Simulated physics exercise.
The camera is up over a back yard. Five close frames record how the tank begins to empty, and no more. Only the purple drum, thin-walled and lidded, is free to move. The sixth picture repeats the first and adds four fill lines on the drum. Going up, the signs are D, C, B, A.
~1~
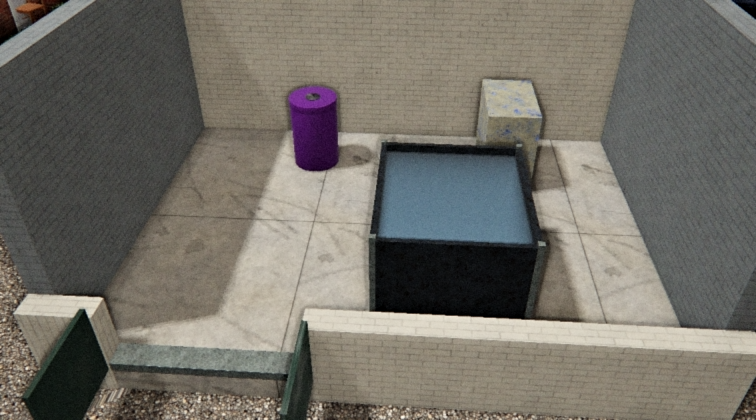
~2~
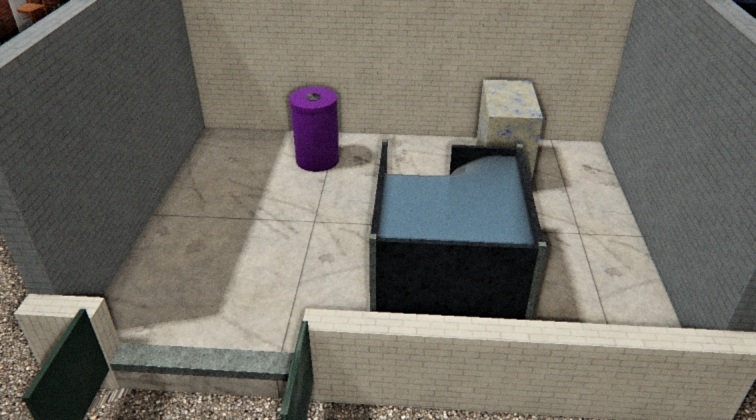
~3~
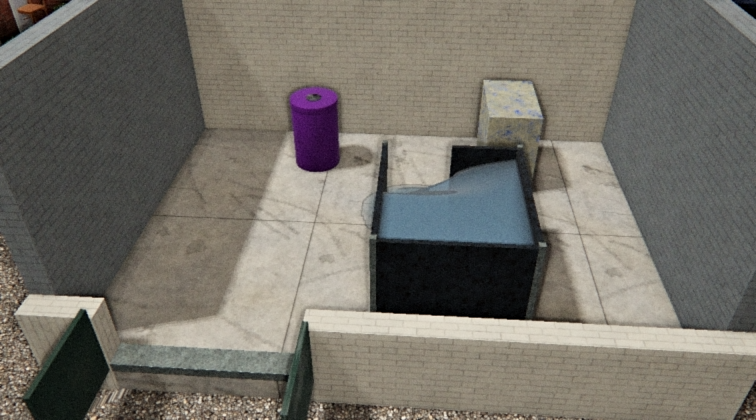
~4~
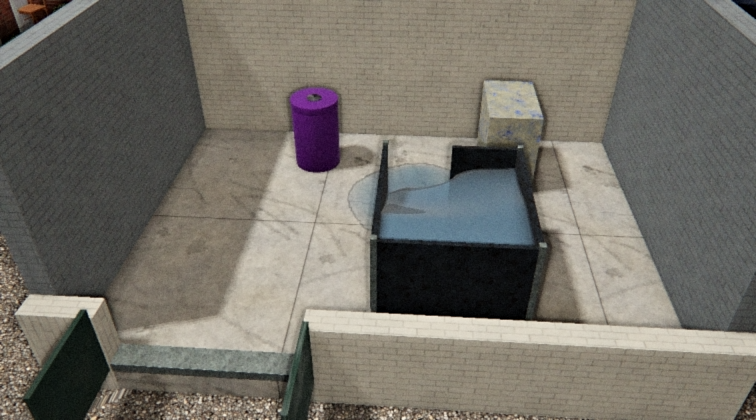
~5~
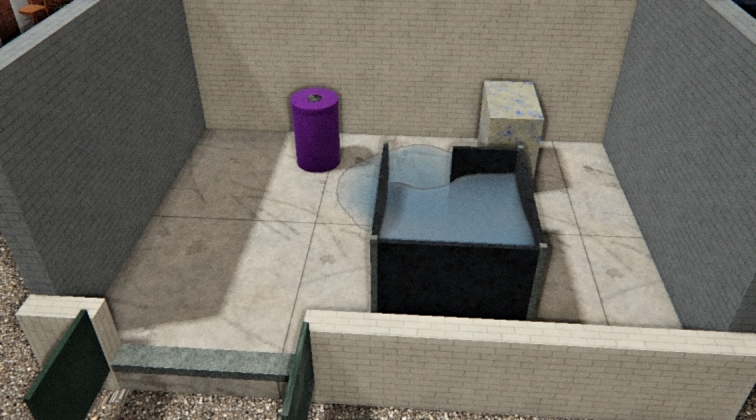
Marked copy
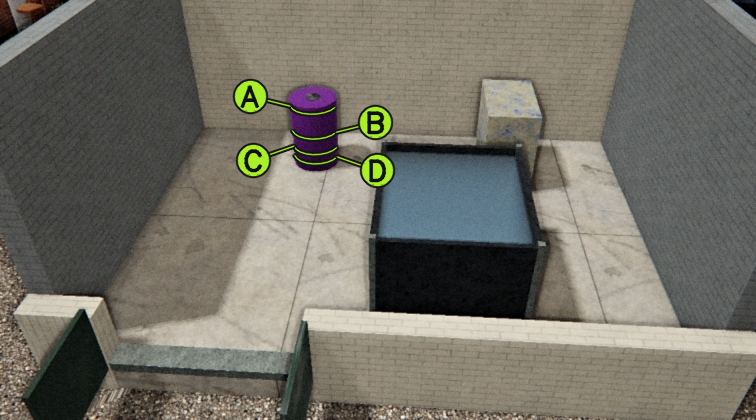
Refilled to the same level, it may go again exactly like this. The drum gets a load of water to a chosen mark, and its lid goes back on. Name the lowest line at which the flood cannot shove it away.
Use line B.
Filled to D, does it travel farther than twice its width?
Yes, it does.
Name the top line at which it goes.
It is C.
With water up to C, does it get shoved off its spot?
Yes, that goes wrong.
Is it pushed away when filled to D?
Yes.
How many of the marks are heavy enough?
Two of the four.
On the marked copy, A at (309, 114); B at (311, 139); C at (312, 154); D at (313, 163); from the bottom up D, C, B, A.
With A, it does not move.
With B, it does not move.
With C, it is pushed about twice its own width away.
With D, it is washed out through the gate.
